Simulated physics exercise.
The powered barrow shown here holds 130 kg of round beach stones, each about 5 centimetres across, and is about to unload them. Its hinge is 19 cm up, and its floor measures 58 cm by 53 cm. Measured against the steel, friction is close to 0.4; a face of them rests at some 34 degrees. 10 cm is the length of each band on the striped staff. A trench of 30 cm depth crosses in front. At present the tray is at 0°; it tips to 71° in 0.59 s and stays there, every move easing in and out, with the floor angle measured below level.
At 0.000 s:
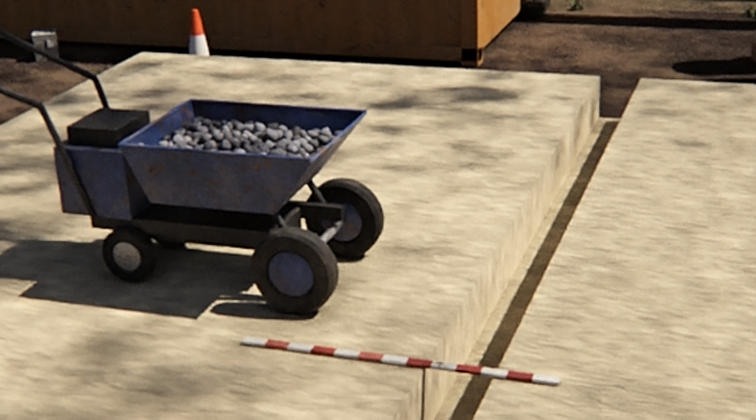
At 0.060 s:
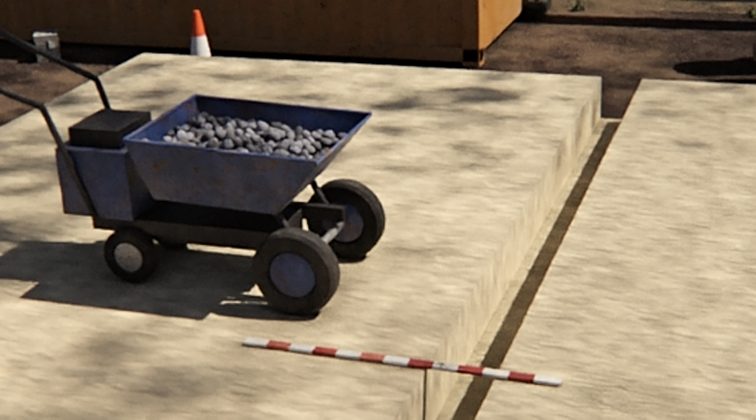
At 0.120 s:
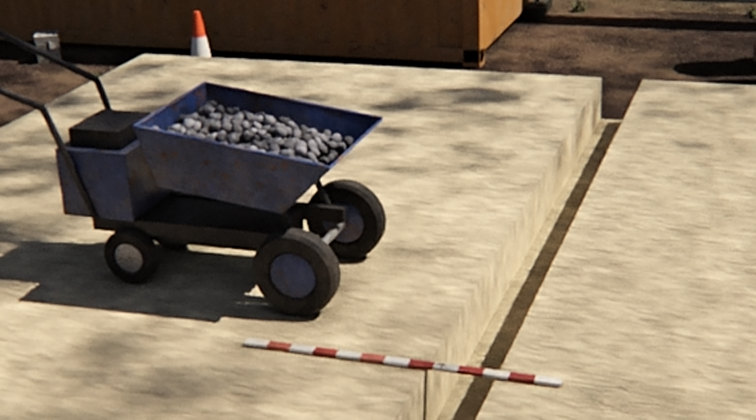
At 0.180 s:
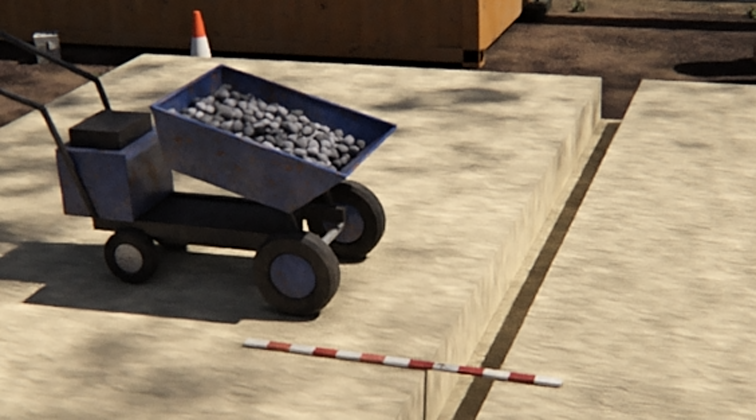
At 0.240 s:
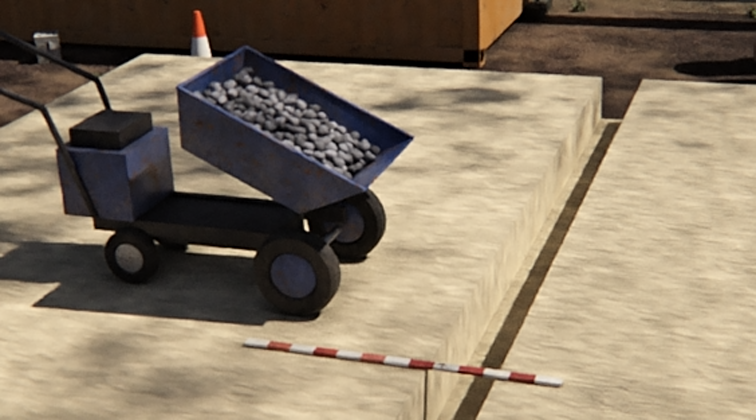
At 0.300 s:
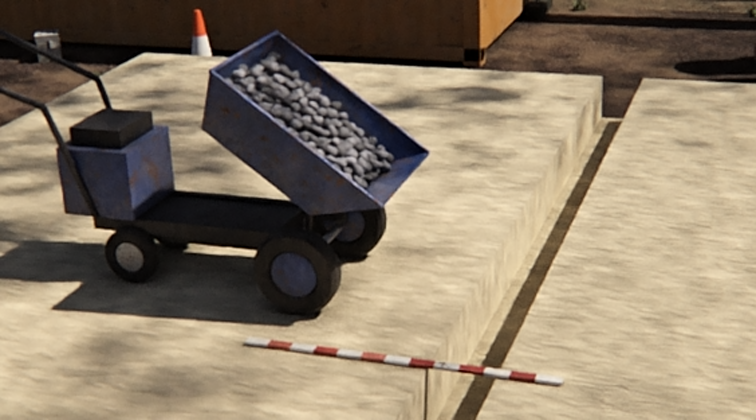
Blue powered barrow standing on a pale slab, its tray of grey rounded stones tilting steadily steeper towards the right.
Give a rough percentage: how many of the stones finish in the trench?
74 %.
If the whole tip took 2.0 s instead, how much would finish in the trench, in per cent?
I'd put it at some 95 in a hundred.
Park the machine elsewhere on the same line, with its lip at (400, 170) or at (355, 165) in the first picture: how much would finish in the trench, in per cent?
From the first spot near 5, from the second near 35 per cent.
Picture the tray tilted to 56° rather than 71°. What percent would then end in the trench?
In that case some 50 per cent.
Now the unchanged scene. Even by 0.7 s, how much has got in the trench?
Close to 25 per cent at that time.
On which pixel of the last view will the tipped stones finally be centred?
Roughly (512, 339), I'd say.
After 0.4 s the floor is at 60°; 100 % in the tray; the foremost stones are at (408, 215).
After 0.7 s the floor is at 71°; 70 % in the tray, 5 % short of the trench, 25 % in the trench; the foremost stones are at (514, 320).
After 1.0 s the floor is at 71°; 6 % in the tray, 4 % short of the trench, 63 % in the trench, 26 % past the trench; the foremost stones are at (732, 322).
After 3.0 s the floor is at 71°; 0 % in the tray, 1 % short of the trench, 74 % in the trench, 25 % past the trench; the foremost stones are past the picture's edge.
